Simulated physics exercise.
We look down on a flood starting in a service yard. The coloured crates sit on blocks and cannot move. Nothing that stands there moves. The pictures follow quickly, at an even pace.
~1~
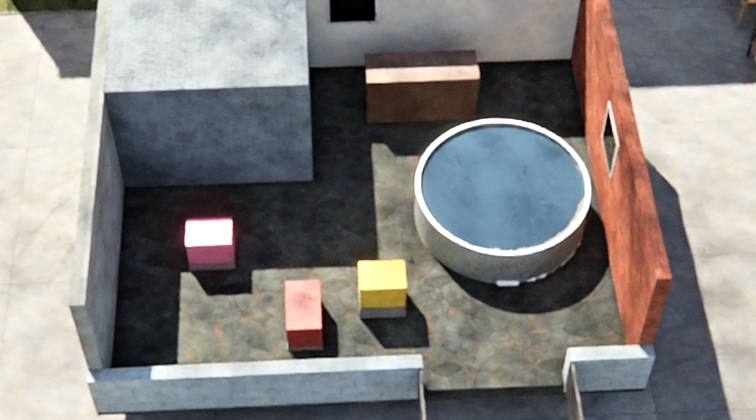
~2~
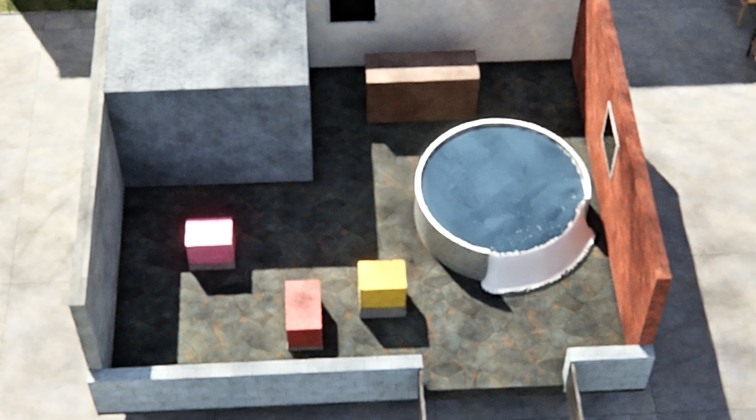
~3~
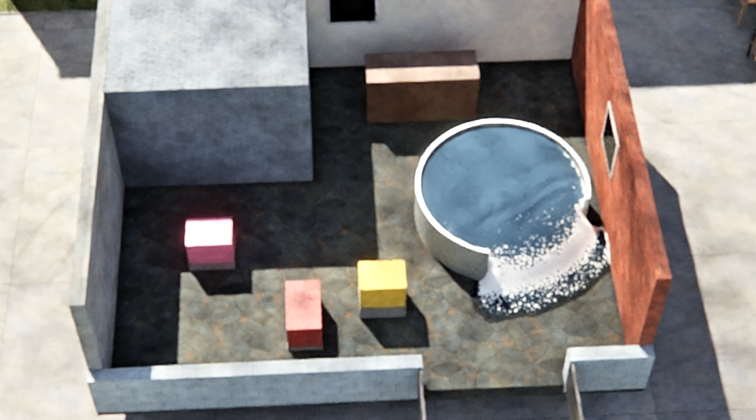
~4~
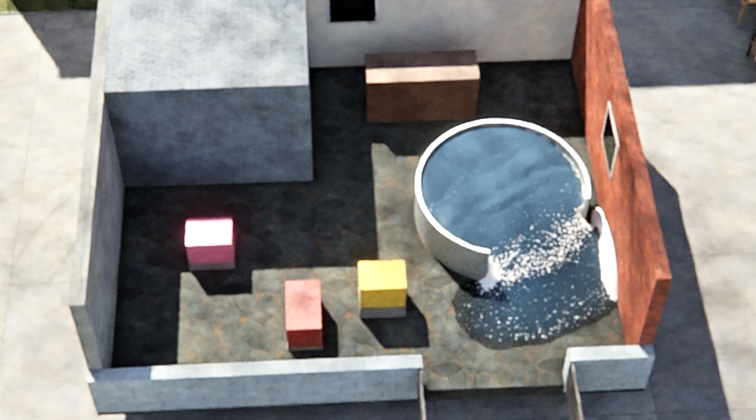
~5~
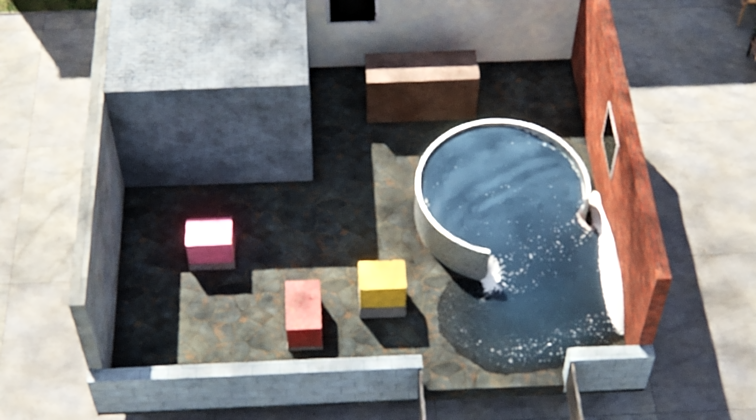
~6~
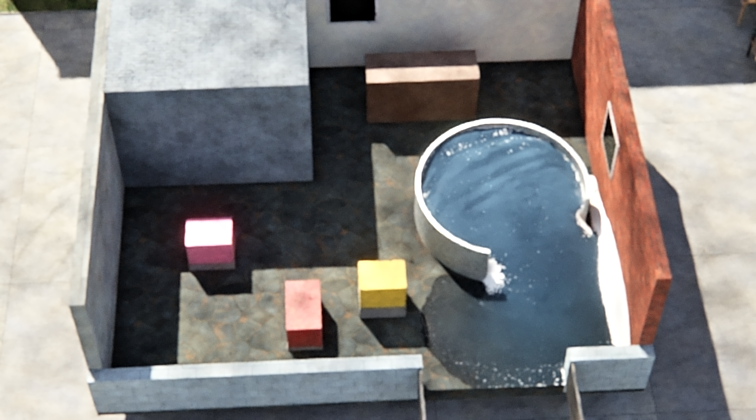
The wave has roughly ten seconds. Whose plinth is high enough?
The red crate is wetted; the yellow crate escapes dry; the pink crate escapes dry.
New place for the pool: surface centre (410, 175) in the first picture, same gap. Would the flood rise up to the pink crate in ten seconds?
My reading: Pink is spared.
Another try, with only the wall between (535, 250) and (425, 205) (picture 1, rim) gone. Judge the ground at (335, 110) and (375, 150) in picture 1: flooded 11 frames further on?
In that order: Clear, not flooded.
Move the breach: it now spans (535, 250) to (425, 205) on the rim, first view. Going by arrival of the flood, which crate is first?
The crate marked yellow.
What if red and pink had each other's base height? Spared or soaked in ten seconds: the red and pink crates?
The red one is wetted; the pink one is spared.
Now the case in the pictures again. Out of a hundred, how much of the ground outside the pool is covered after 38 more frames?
Some 75 per cent.
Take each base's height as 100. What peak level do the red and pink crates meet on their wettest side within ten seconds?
In turn 270 and 40 per cent.
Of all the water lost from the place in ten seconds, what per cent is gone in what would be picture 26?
Near 50 in a hundred.
A moment on, water covers 20 % of the floor; the red crate not reached, the yellow crate water round its plinth, the pink crate not reached.
Next, water covers 25 % of the floor; the red crate not reached, the yellow crate water round its plinth, the pink crate not reached.
Then, water covers 40 % of the floor; the red crate water round its plinth, the yellow crate water round its plinth, the pink crate not reached.
Later, water covers 75 % of the floor; the red crate water round its plinth, the yellow crate water round its plinth, the pink crate not reached.
In the end, water covers 100 % of the floor; the red crate was topped, the yellow crate stayed above the water, the pink crate stayed above the water.
